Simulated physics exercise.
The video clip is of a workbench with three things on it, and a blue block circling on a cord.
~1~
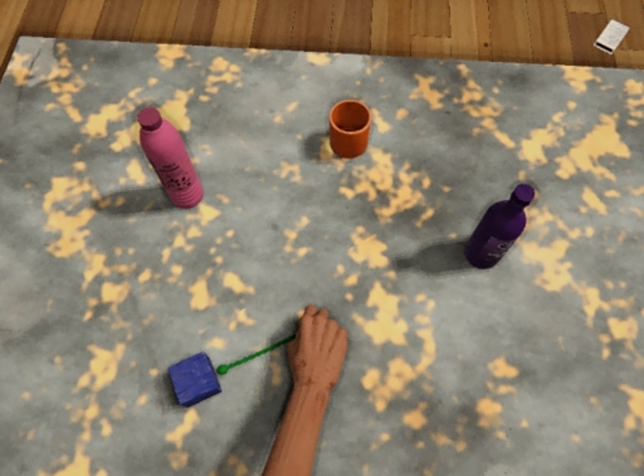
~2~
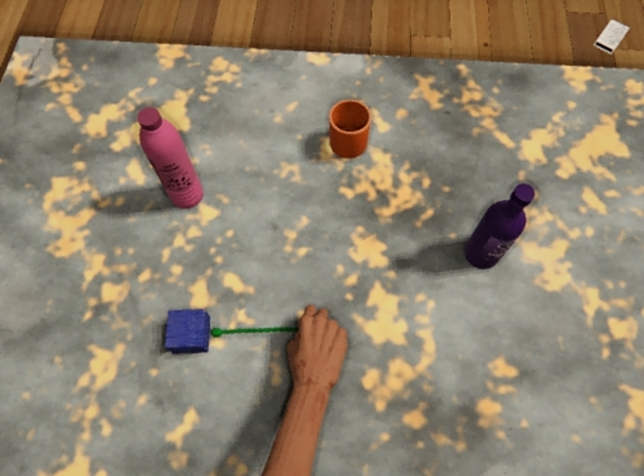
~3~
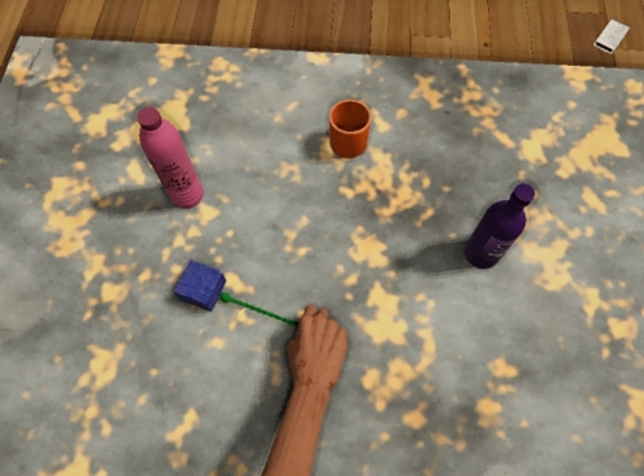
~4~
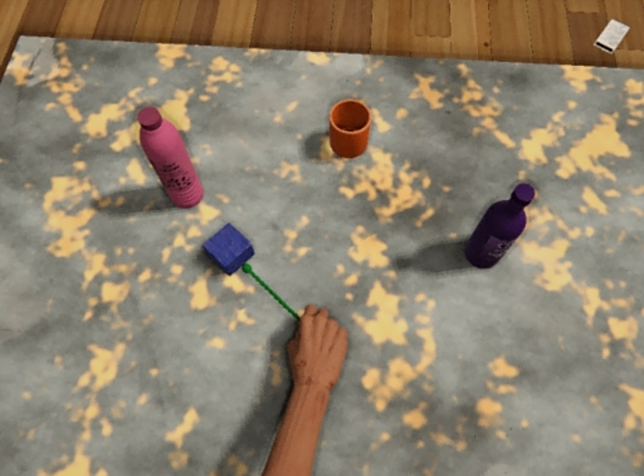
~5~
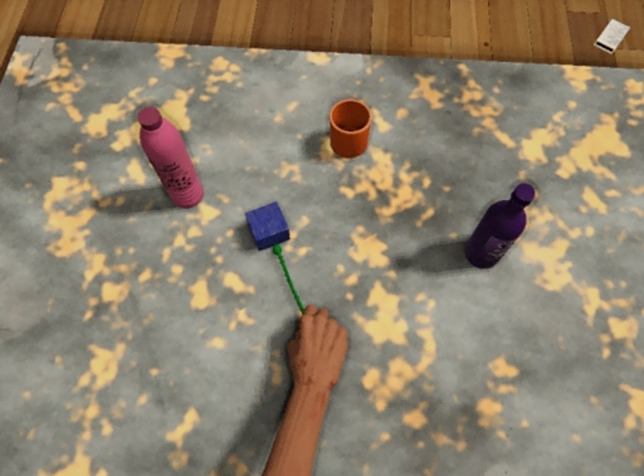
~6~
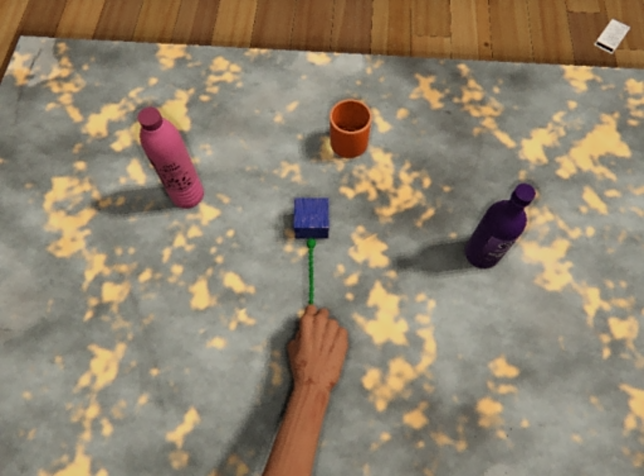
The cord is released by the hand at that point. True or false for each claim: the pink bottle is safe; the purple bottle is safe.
Pink bottle: True; purple bottle: False.
Then, 0.08 s past the final frame, block near (397, 229).
Then, 0.20 s past the final frame, block near (499, 243); purple bottle pushed aside.
When it is over, block near (610, 255); purple bottle knocked over. The pink bottle remains clear and the purple bottle takes the knock.
